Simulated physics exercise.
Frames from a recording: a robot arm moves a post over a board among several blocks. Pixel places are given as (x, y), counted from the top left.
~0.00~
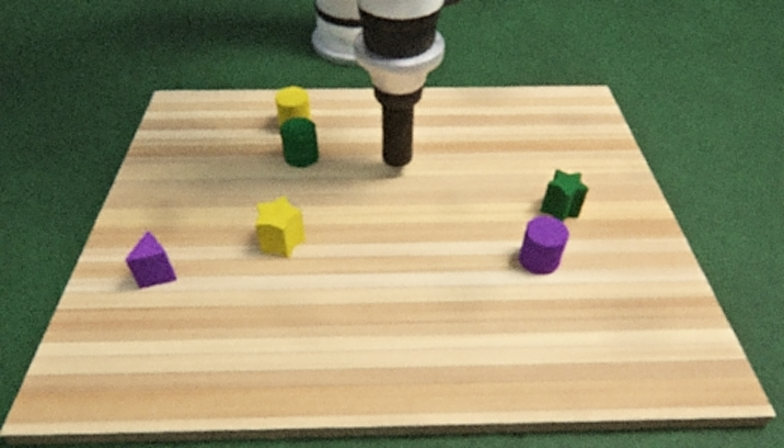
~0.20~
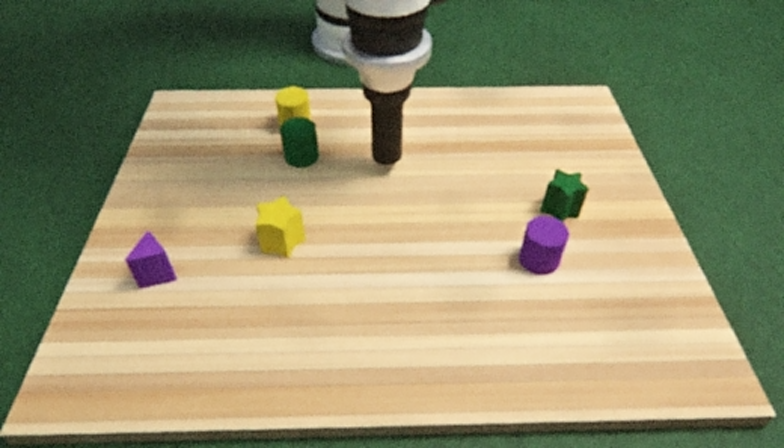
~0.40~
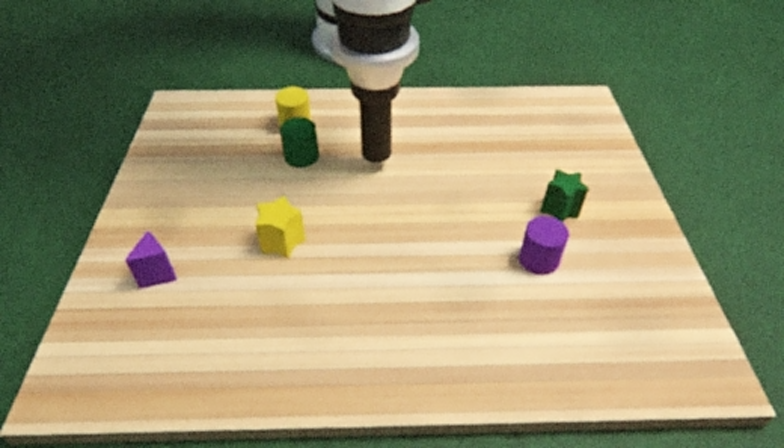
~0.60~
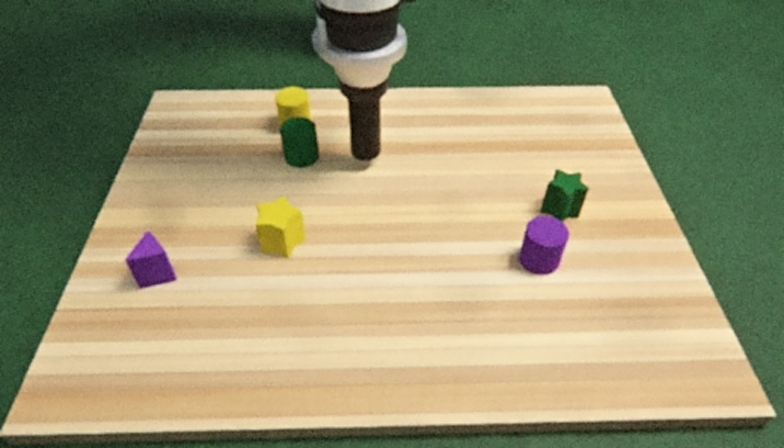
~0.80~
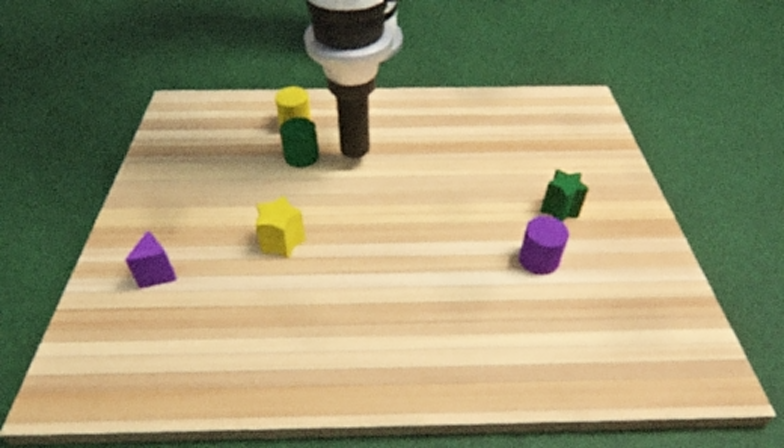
A robot arm with a dark post pointing down hangs over the far side of a striped, light wooden board on a green surface, seen from above at an angle. Yellow and green cylinders sit at the far left, a yellow star and purple triangular block nearer, and a green star and purple cylinder at right. The post slides slowly a short way left toward the green cylinder, touching nothing, while the blocks and camera stay still.
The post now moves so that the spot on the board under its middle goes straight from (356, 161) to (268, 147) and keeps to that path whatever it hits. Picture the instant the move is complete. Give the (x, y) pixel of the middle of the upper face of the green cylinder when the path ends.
My estimate: (229, 125).
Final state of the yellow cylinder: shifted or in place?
It will be resting on its spot.
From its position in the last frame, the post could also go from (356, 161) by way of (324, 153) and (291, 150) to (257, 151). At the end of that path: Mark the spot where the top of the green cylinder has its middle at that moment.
I predict (222, 137).
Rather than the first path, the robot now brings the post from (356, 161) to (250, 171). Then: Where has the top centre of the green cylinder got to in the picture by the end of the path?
It will likely be found at (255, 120).
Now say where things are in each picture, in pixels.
The first frame shows post tip (397, 158); block tops, yellow cylinder (292, 96); green cylinder (298, 127).
The second frame shows post (387, 156); blocks unchanged.
The third frame shows post (377, 154); blocks unchanged.
The fourth frame shows post (366, 151); blocks unchanged.
The fifth frame shows post (355, 149); yellow cylinder (292, 96); green cylinder (298, 127).
On the path given first. One third of the way, post (324, 145); green cylinder (288, 127).
Two thirds of the way, post (294, 141); green cylinder (258, 125).
At the end, post (266, 136); yellow cylinder in place; green cylinder (229, 125).
